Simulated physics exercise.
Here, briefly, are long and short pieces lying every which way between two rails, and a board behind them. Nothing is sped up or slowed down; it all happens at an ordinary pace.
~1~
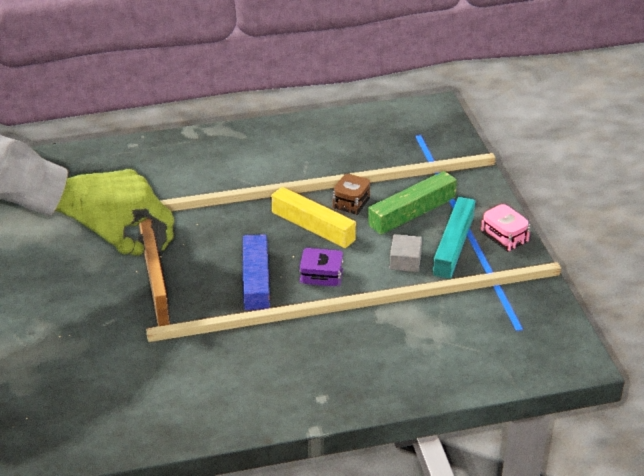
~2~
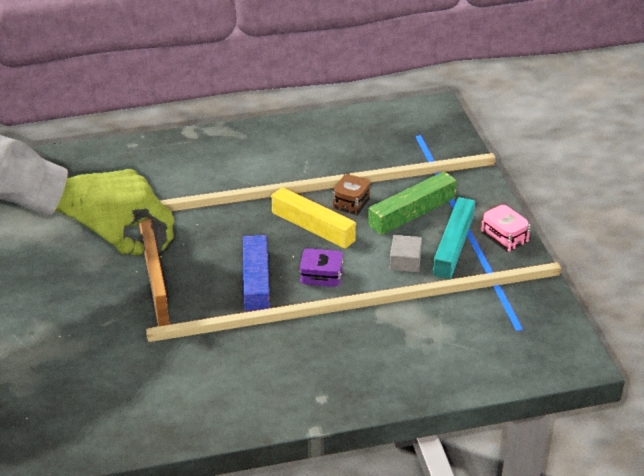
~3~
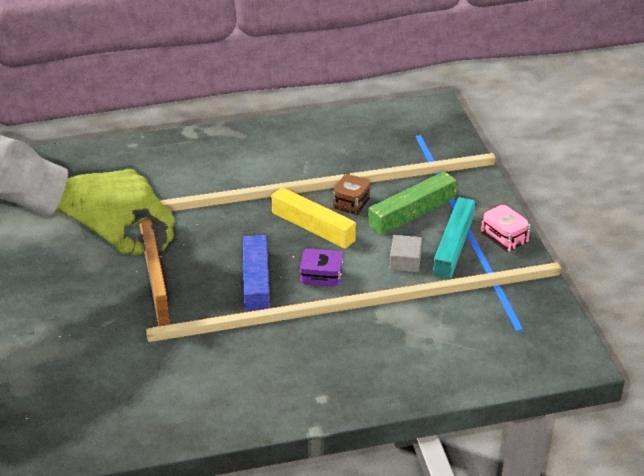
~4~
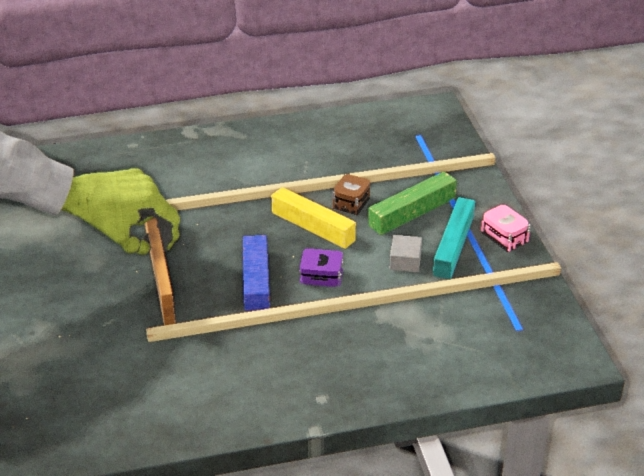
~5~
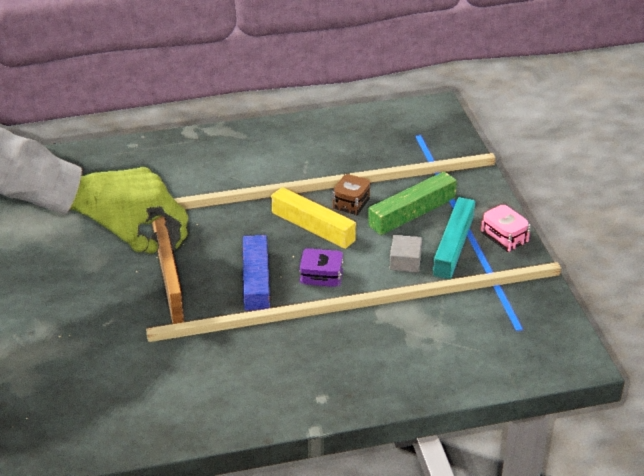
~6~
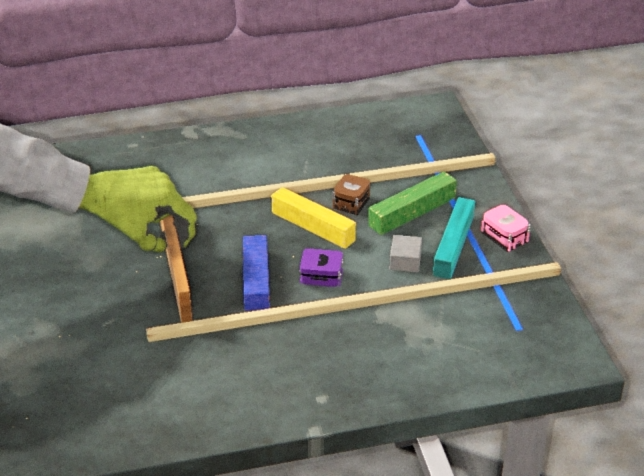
On a dark table, a green-gloved hand slides an orange board slightly right between two rails.
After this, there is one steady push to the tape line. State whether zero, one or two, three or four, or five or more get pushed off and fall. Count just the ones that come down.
The push clears three or four off the end, I'd bet.
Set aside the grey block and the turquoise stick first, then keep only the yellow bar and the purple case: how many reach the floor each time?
The answer is 2 and then 1.
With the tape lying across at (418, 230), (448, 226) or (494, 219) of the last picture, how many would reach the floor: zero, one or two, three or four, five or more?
Number fallen at each tape, in order - just one or two, either one or two, five or over.
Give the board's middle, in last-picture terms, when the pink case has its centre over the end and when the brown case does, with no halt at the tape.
For the pink case at (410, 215), for the brown case at (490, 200).
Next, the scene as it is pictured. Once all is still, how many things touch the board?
So the total is 2.
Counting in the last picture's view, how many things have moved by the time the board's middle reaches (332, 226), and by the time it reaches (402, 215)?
So far 5, and 8 at the second.
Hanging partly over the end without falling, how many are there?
0 of them.
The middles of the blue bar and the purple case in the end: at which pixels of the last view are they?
Going in order: First (487, 237), then (518, 236).
Soon after, none off yet; pink case at rest near (506, 228); turquoise stick at rest near (455, 237); green bar at rest near (413, 203).
In the end, the number that fall off is three or four; gone, grey block, green bar, turquoise stick and pink case.
